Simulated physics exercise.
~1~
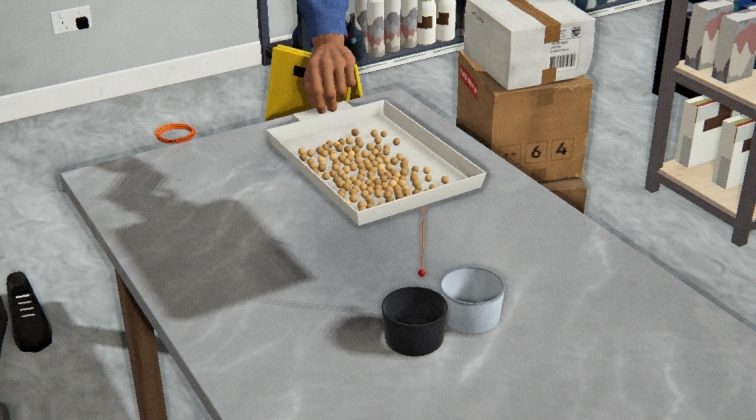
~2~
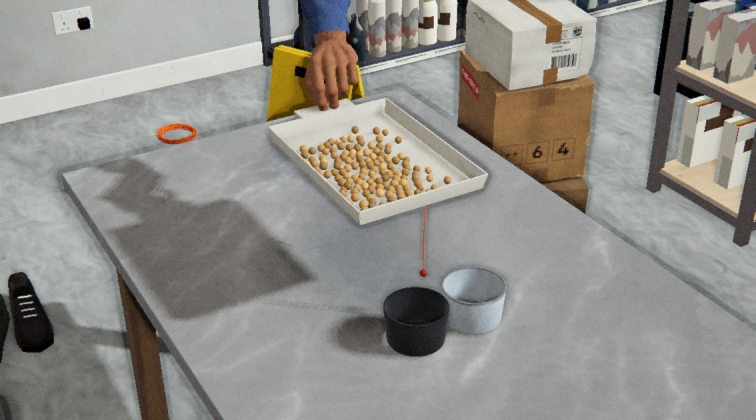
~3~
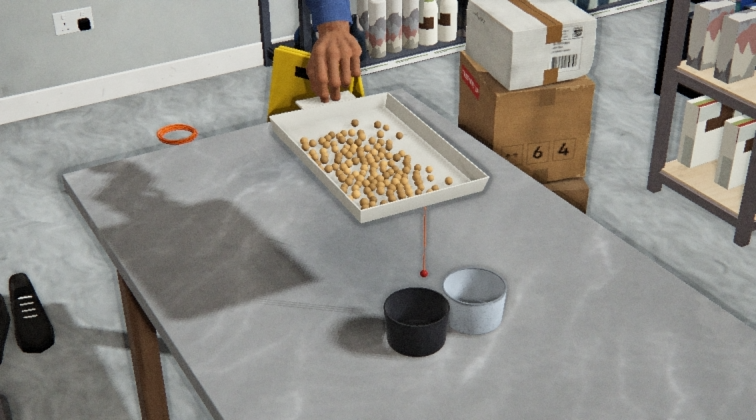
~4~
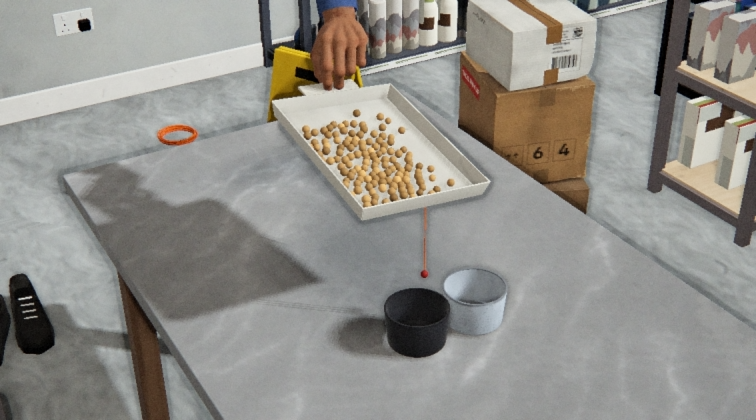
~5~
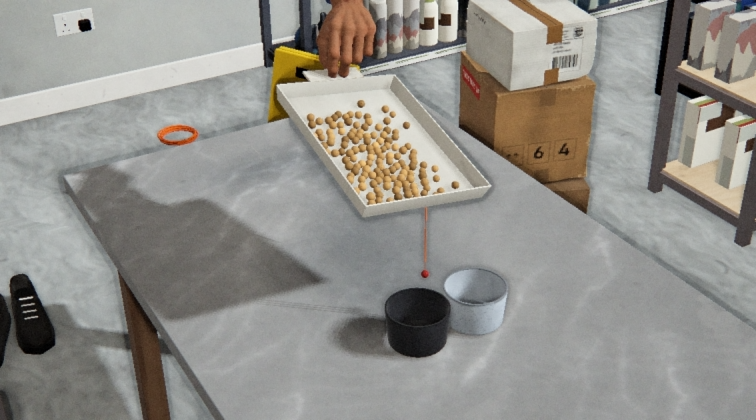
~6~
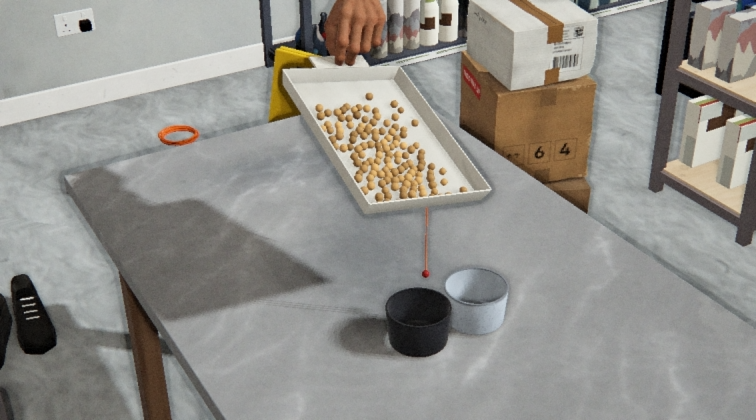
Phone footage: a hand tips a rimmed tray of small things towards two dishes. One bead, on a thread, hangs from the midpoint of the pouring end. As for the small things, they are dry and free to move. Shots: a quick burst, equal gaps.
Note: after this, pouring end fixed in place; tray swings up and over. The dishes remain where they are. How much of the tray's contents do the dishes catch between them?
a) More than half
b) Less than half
Less than half (b).
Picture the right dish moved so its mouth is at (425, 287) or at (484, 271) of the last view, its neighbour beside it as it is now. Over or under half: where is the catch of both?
Well, it comes to a lesser portion at first and a greater portion after that.
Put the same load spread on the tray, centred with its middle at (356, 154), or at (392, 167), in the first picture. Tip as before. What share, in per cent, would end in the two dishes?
Respectively 30 and 40 in a hundred.
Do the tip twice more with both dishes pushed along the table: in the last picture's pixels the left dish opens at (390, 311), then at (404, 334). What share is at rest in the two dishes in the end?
It works out to 0 percent and then 0 percent.
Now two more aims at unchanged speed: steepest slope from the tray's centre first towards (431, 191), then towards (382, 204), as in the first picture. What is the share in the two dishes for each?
First heading 70 %, second heading 30 %.
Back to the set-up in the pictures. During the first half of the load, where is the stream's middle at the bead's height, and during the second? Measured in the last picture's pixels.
For the early half I get (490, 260), and for the late half (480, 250).
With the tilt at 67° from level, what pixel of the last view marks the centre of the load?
Close to (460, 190).
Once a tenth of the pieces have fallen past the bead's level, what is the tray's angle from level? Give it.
That would be about 75 degrees from level.
Just after the last frame, tray tipped steeply; the larger part on the tray; just a few in the right dish; about a tenth outside both; about a tenth in the air.
A moment on, tray tipped past a quarter turn; about a tenth on the tray; roughly a quarter in the right dish; roughly half outside both; about a tenth in the air.
Further on, tray tipped past a quarter turn; roughly a third in the right dish; roughly two thirds outside both.
When it is over, tray tipped past a quarter turn; not one in the left dish; roughly a third in the right dish; roughly two thirds outside both.
